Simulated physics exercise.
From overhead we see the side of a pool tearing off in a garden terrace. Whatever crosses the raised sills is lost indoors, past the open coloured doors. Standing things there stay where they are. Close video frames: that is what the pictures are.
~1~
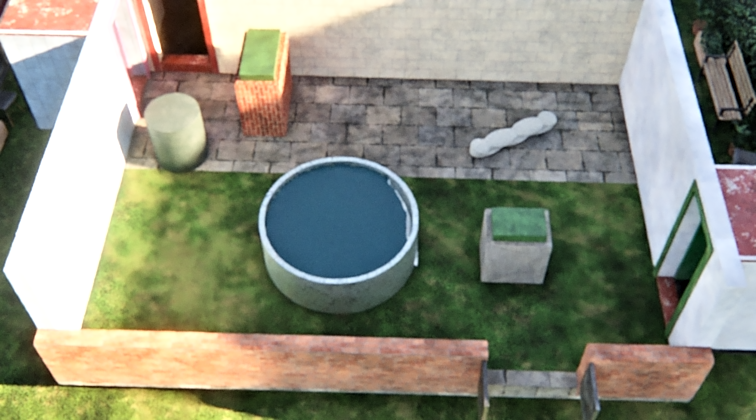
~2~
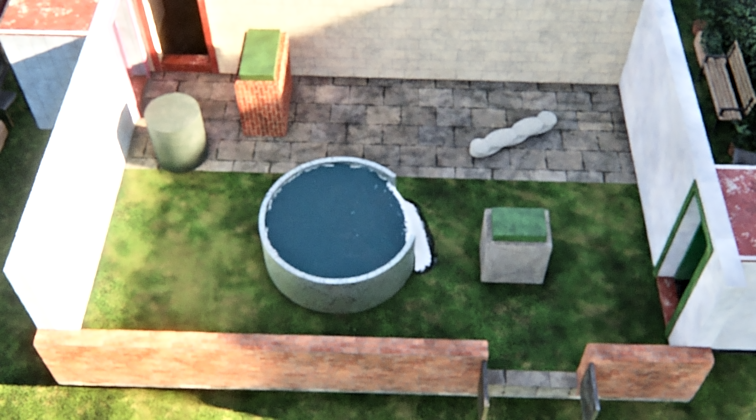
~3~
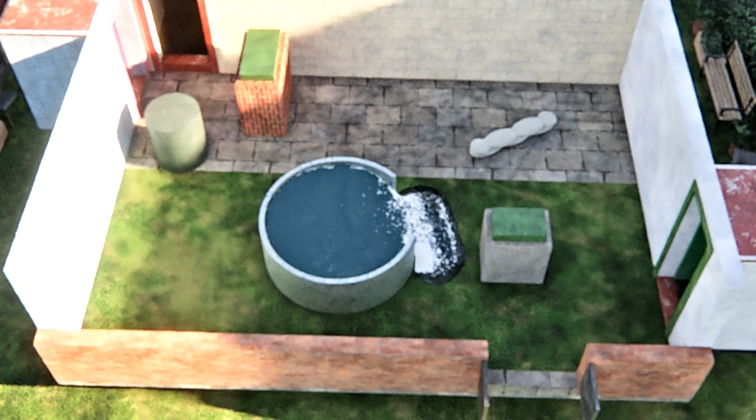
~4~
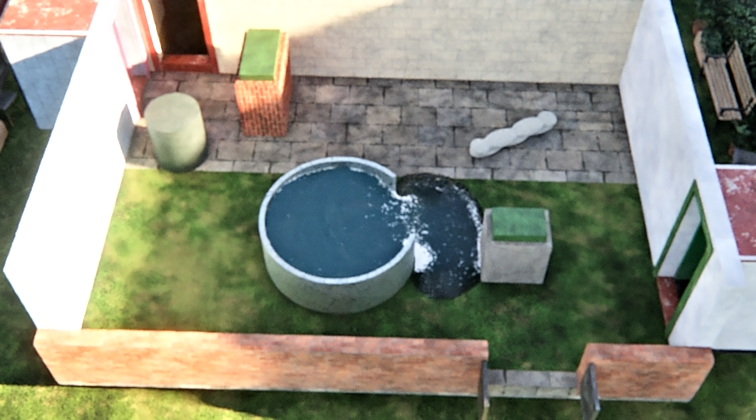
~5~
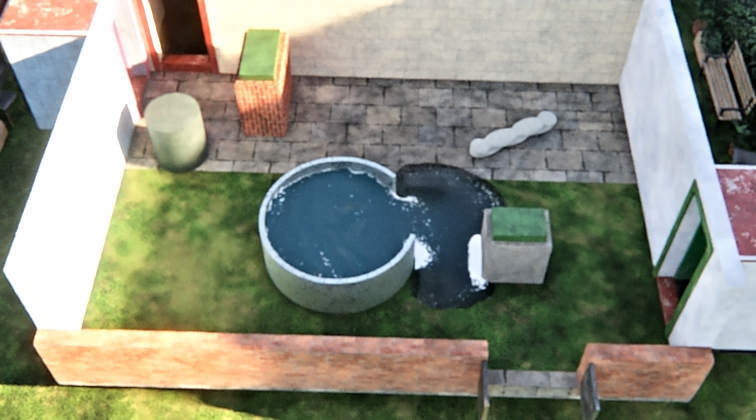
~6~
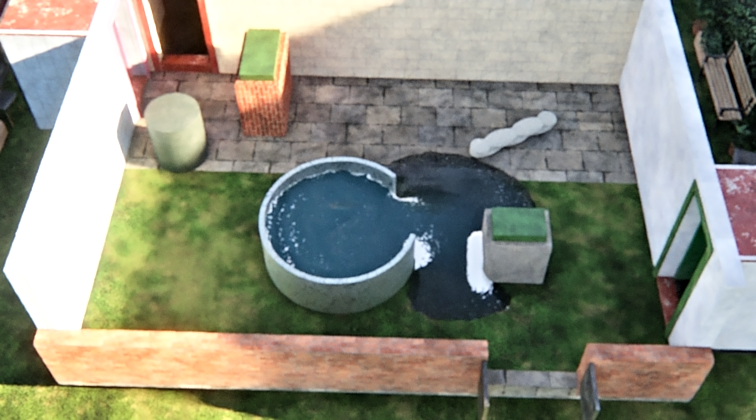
Water bursts through the round tank's right side and spreads across the grass around a stone block.
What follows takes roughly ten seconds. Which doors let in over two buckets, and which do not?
Here is how it goes: The pink door does not, the red door does not, the green door does.
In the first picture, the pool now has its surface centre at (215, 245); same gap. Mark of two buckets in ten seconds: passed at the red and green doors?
Looking at both doors, the red one doesn't reach it while the green one breaks the limit.
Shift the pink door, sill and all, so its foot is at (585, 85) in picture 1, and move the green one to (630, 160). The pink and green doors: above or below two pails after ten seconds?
Result - the pink door one exceeds the limit while the green door one exceeds the limit.
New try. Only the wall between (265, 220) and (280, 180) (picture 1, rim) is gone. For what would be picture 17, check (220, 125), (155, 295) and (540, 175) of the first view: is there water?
The three spots, in order, are inundated, inundated and spared.
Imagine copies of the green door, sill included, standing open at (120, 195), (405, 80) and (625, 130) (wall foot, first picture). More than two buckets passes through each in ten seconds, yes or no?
One, ends up below; two, ends up below; three, ends up above.
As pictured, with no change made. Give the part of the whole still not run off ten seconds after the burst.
Some 86 parts in a hundred have not run off.
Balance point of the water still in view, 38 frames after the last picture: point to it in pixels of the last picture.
It is near (481, 215).
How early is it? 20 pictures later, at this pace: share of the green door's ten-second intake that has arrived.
Roughly 0 percent.
A moment on, water covers 25 % of the floor; the pink door not reached, the red door not reached, the green door not reached.
Next, water covers 40 % of the floor; the pink door not reached, the red door not reached, the green door not reached.
Then, water covers 50 % of the floor; the pink door not reached, the red door not reached, the green door wet at the sill, nothing in.
Later, water covers 65 % of the floor; the pink door not reached, the red door not reached, the green door under two buckets in.
In the end, water covers 80 % of the floor; the pink door not reached, the red door not reached, the green door over two buckets in.
